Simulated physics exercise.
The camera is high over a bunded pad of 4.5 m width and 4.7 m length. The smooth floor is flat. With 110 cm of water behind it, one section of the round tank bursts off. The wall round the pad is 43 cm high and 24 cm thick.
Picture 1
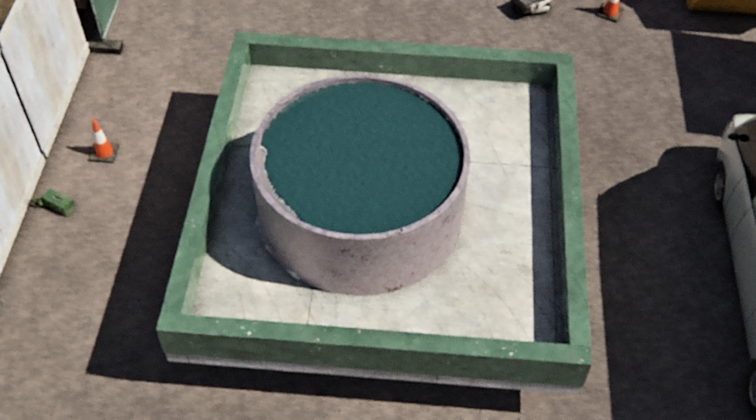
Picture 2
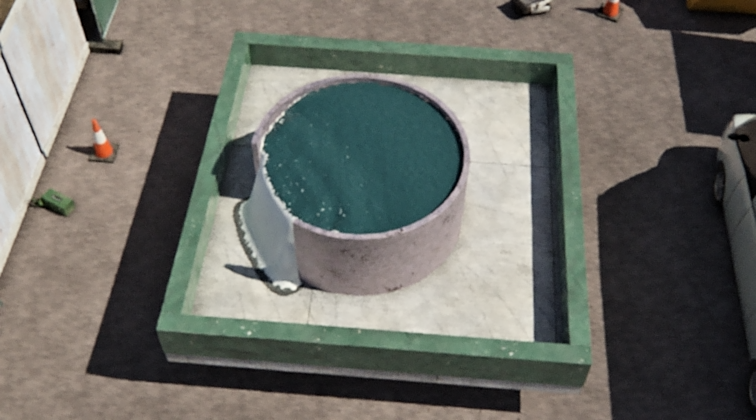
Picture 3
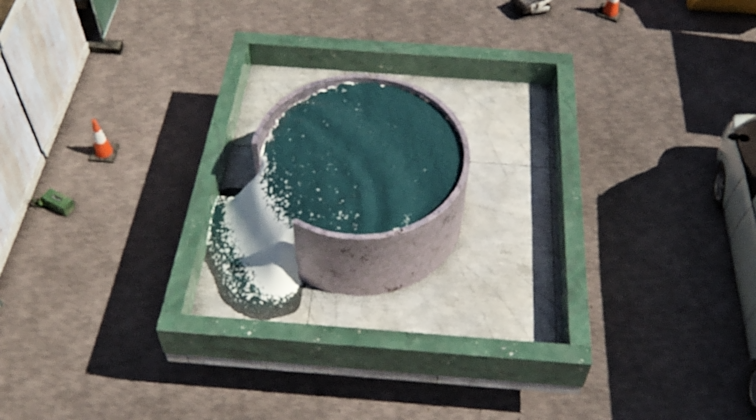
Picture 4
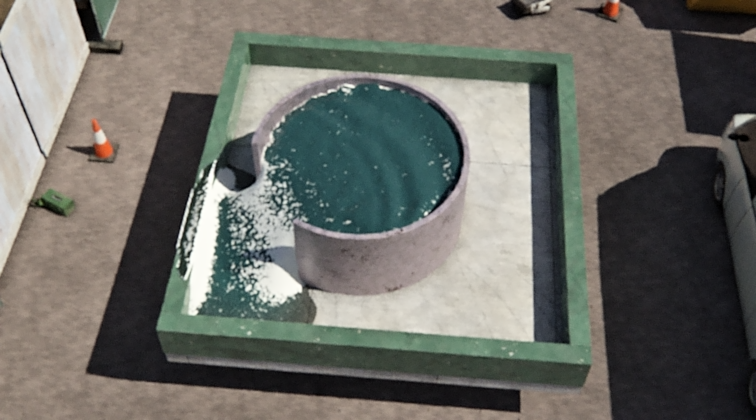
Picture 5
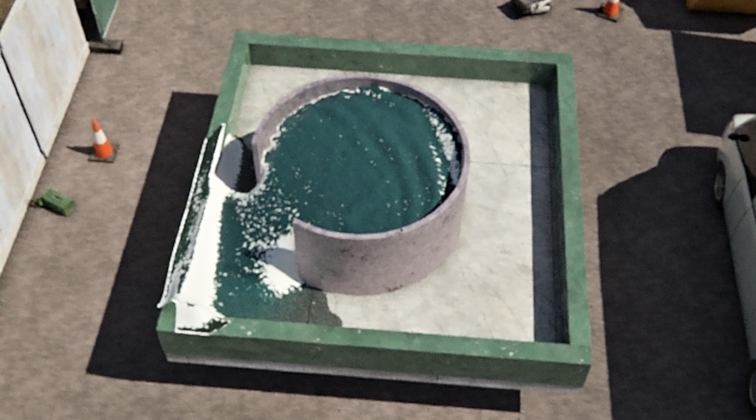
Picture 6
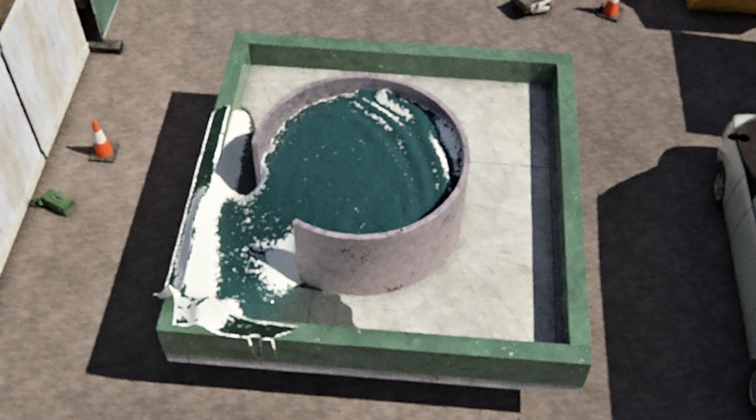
A round, pinkish-grey tank of dark green water stands on a pale floor inside a square green wall, seen from high above by a still camera. Brown paving surrounds it, with orange-and-white cones at left and top right and a pale vehicle at right. The tank's lower-left side opens, and water pours out, foams white, strikes the left wall and spreads along it, splashing at the near corner.
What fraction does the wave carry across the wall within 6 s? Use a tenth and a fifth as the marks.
Of the water, above a fifth goes over.
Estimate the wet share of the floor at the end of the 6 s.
About 100 per cent.
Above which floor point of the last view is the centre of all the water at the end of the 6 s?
At about (387, 194).
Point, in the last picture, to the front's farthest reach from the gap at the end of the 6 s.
Near (541, 91).
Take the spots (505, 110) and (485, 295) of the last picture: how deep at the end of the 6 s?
In that order: 29 and 15 cm.
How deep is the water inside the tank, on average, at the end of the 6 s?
Roughly 26 cm on average.
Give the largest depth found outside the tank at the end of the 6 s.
Up to some 35 cm.
A moment later water covers 25 % of the floor and is deepest (98 cm) near (248, 336); 5 % is over the wall.
Soon after water covers 35 % of the floor and is deepest (84 cm) near (203, 333); 10 % is over the wall.
Next water covers 60 % of the floor and is deepest (64 cm) near (188, 332); 21 % is over the wall.
Later on water covers 75 % of the floor and is deepest (44 cm) near (535, 359); 24 % is over the wall.
At the end water covers 75 % of the floor and is deepest (35 cm) near (504, 152); 24 % is over the wall.
